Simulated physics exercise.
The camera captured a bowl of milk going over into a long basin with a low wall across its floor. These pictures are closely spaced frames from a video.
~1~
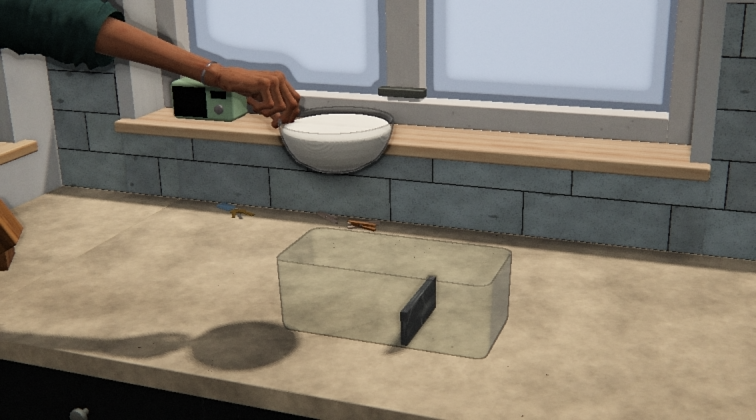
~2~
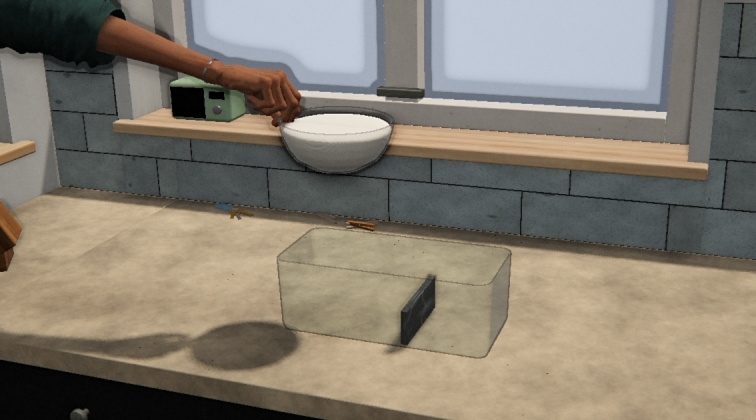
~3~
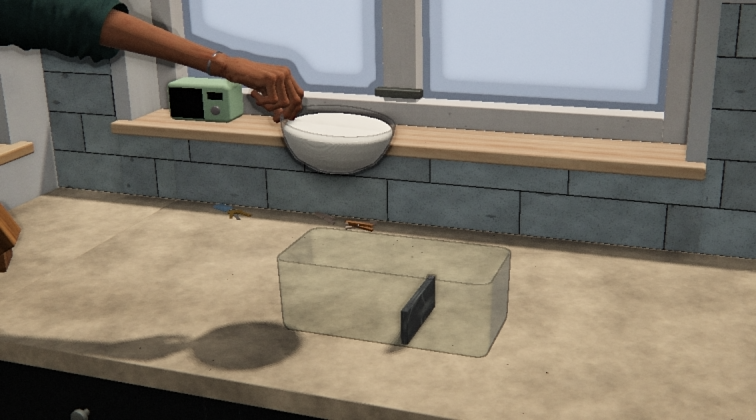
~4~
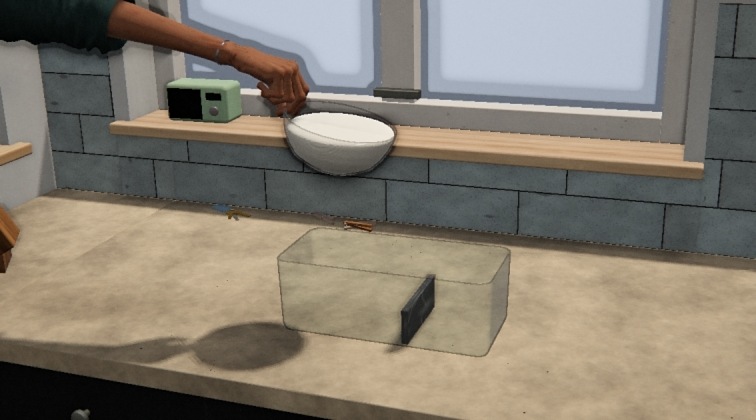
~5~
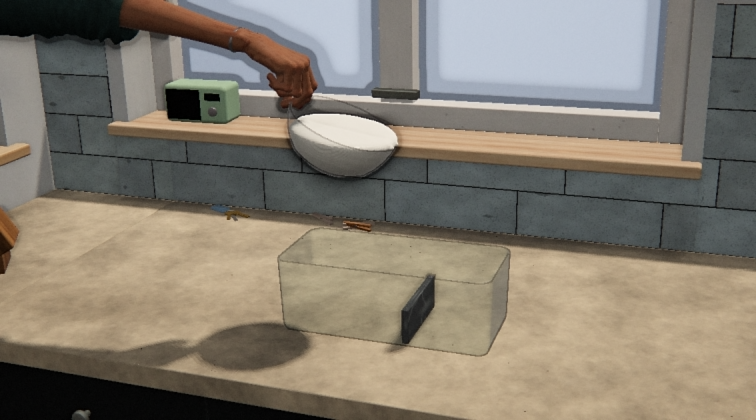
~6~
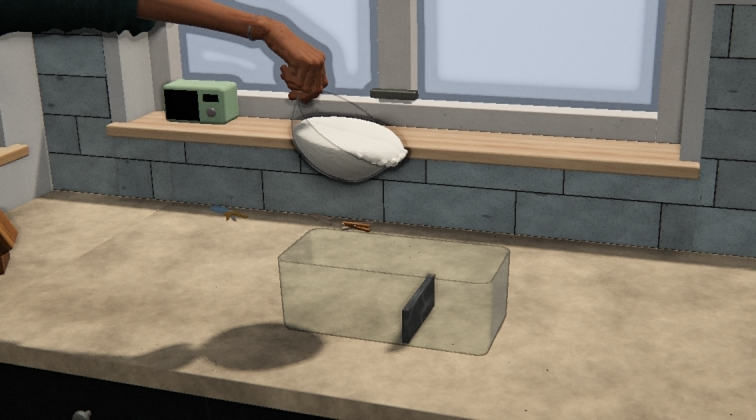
A white bowl filled with white milk, held at its left rim by a hand in a dark green sleeve, hangs above a pale stone kitchen counter, seen from slightly above. Below sits a clear long basin with a low dark wall inside, before grey-blue tiles, a wooden windowsill and a green radio. The hand rises slightly, tilting the bowl rightward until milk bulges over its lower rim, while the view shifts very slightly.
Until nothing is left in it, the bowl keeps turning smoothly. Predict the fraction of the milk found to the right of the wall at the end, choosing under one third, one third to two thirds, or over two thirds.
Middle share.
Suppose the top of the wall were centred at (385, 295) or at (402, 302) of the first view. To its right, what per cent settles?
The first one comes to 75 percent, while the second comes to 55 percent.
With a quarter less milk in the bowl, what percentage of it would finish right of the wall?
Roughly 45 in a hundred.
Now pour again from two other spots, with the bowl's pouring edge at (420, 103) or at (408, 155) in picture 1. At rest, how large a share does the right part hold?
Start one gives some 65 %, start two some 60 %.
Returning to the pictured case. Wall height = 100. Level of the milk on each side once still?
Left near 30; right near 50.
A moment on, the bowl is tipped on its side and 7 per cent is still to pour, 2 is left of the wall and 39 right of it.
Next, the bowl is tipped right over and 0 per cent is still to pour, 33 is left of the wall and 41 right of it.
Then the bowl is tipped right over and 0 per cent is still to pour, 40 is left of the wall and 44 right of it.
Later the bowl is tipped right over and 0 per cent is still to pour, 43 is left of the wall and 48 right of it.
At rest 44 per cent lies left of the wall, 48 right of it and 9 outside.
